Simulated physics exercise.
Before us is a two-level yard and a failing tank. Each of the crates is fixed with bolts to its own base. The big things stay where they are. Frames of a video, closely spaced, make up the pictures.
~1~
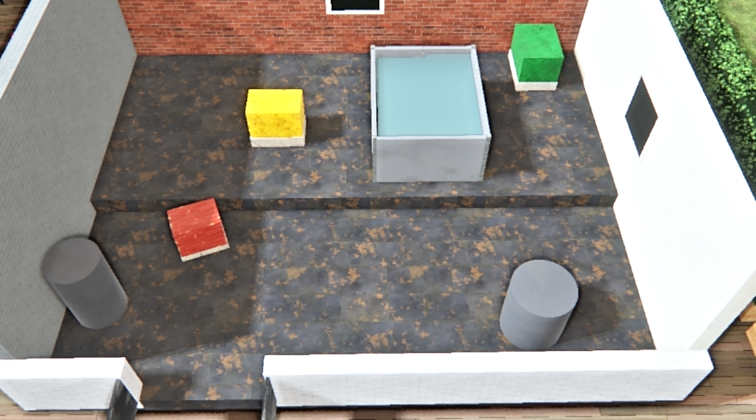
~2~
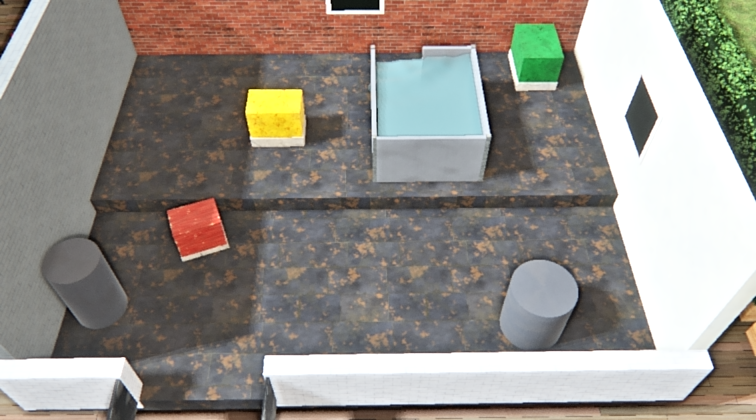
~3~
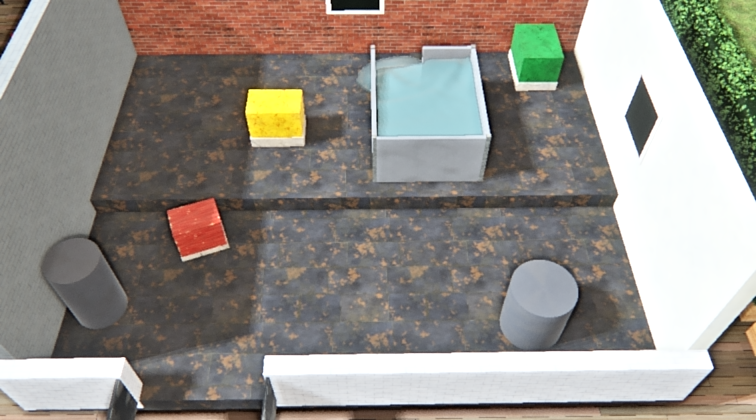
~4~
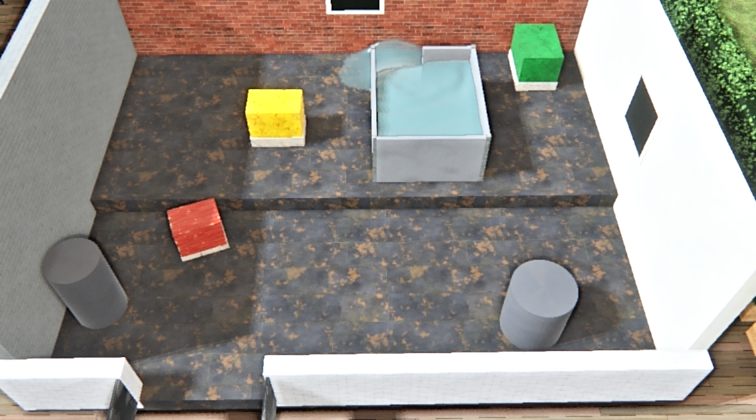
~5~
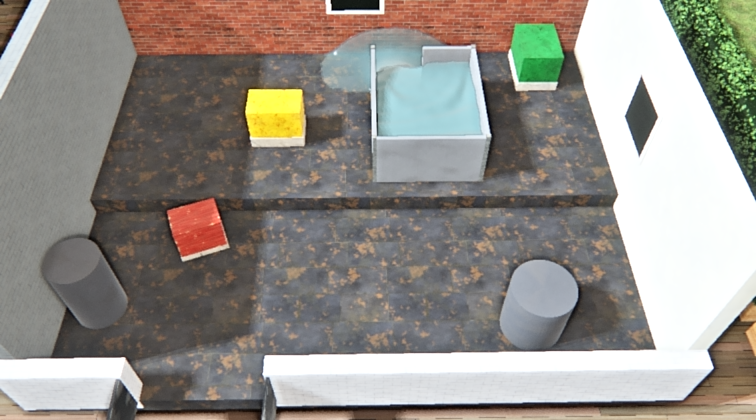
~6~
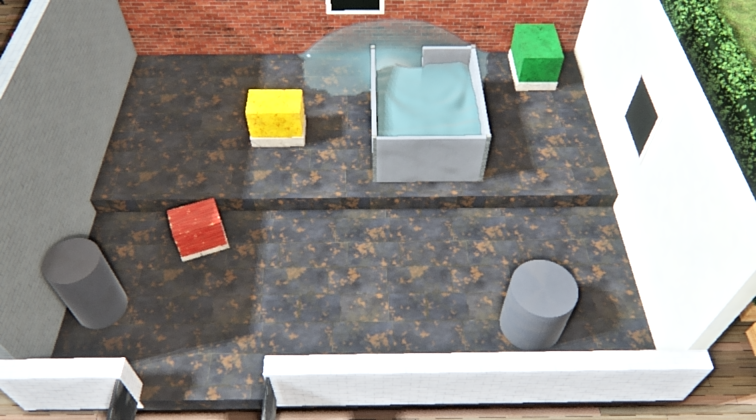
In a two-level yard with a brick back wall, part of the open tank's far side gave way, and water poured out through the gap, spreading leftward across the upper level behind the tank.
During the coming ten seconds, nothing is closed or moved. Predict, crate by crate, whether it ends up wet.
As I see it, yellow crate: High enough; red crate: Too low; green crate: Too low.
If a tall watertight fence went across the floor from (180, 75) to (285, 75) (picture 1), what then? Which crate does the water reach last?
Looks like the red one.
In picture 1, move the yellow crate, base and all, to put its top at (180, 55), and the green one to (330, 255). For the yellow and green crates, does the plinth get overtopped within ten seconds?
Yellow: Overtopped; green: Not reached.
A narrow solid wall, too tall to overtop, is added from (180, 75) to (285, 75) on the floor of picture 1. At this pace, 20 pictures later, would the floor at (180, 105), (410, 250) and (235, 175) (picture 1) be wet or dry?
First inundated, then unwetted, then unwetted.
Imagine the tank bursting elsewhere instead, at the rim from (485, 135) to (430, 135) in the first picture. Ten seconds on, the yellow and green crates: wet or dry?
First, the yellow crate is not reached; second, the green crate is not reached.
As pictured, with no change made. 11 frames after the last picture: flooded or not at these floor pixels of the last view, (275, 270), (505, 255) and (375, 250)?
Status per point, in sequence: Unwetted, then unwetted, then unwetted.
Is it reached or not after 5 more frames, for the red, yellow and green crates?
Note - red: Dry underfoot; yellow: Dry underfoot; green: Wet underfoot.
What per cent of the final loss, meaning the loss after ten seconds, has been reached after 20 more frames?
Close to 0 per cent.
A moment on, water covers 15 % of the floor; the yellow crate not reached, the red crate not reached, the green crate water round its plinth.
Next, water covers 30 % of the floor; the yellow crate water round its plinth, the red crate not reached, the green crate water round its plinth.
Then, water covers 50 % of the floor; the yellow crate water round its plinth, the red crate not reached, the green crate water round its plinth.
Later, water covers 75 % of the floor; the yellow crate water round its plinth, the red crate water round its plinth, the green crate water round its plinth.
In the end, water covers 90 % of the floor; the yellow crate stayed above the water, the red crate was topped, the green crate was topped.
